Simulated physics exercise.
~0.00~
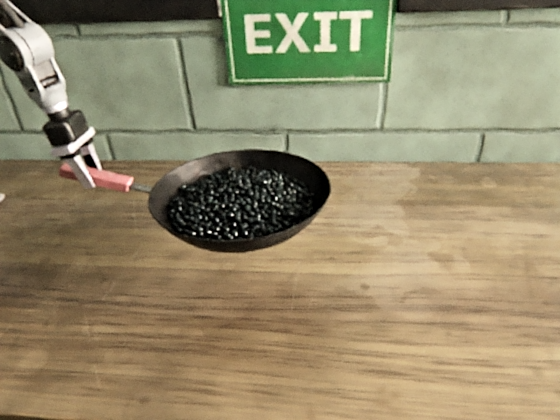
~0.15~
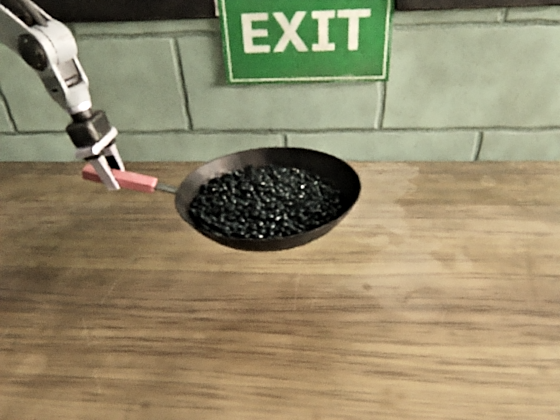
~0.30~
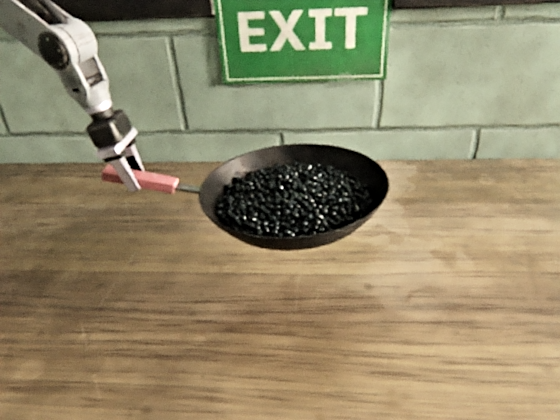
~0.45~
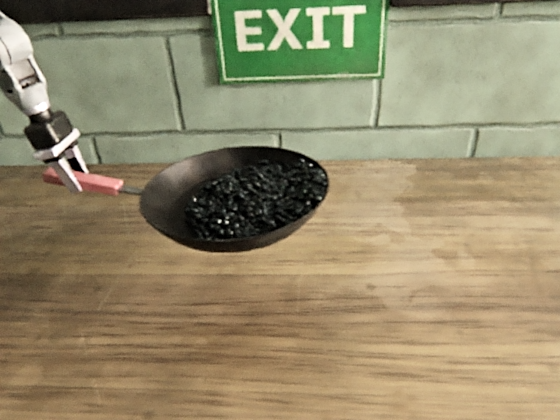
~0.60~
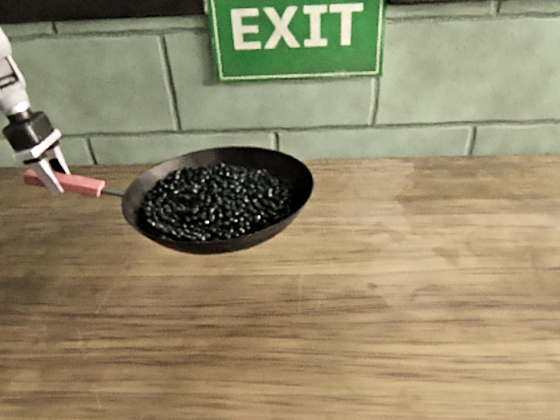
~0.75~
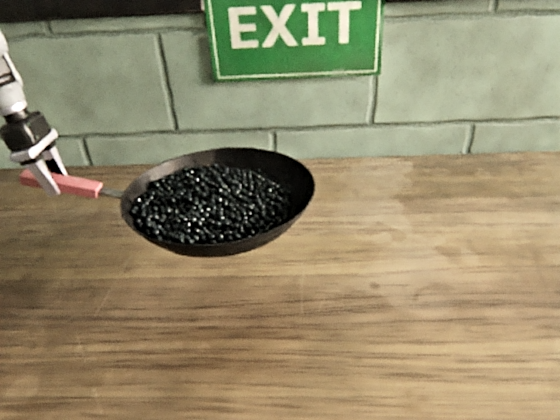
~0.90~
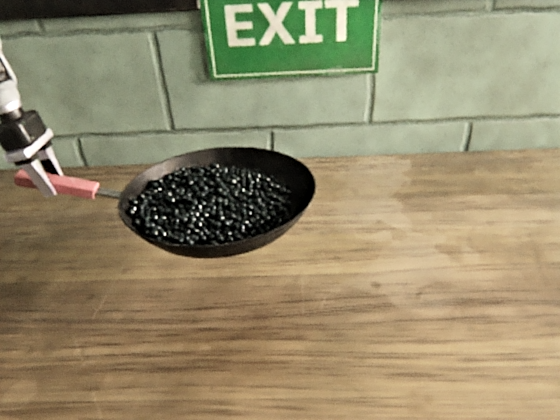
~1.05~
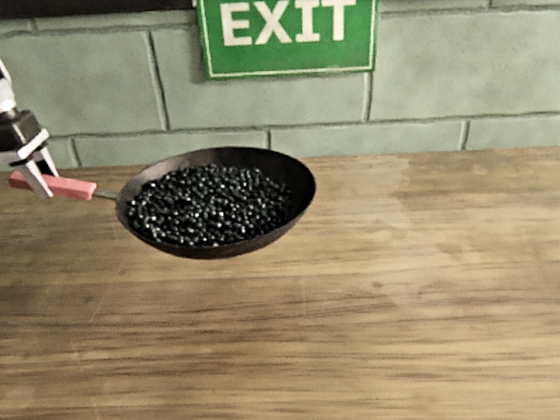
To begin with, a robotic arm at the left grips the red handle of a dark frying pan filled with small, shiny black beads, held over a wooden table before a green tiled wall with an exit sign. The arm carries the pan to the right, keeping it upright. It then pulls the pan back to the left, past where it started, and the beads bunch toward the far right side. As the pan slows, the beads slide back and spread out. Finally, the pan stays nearly still with the heap settled inside and no spill visible.
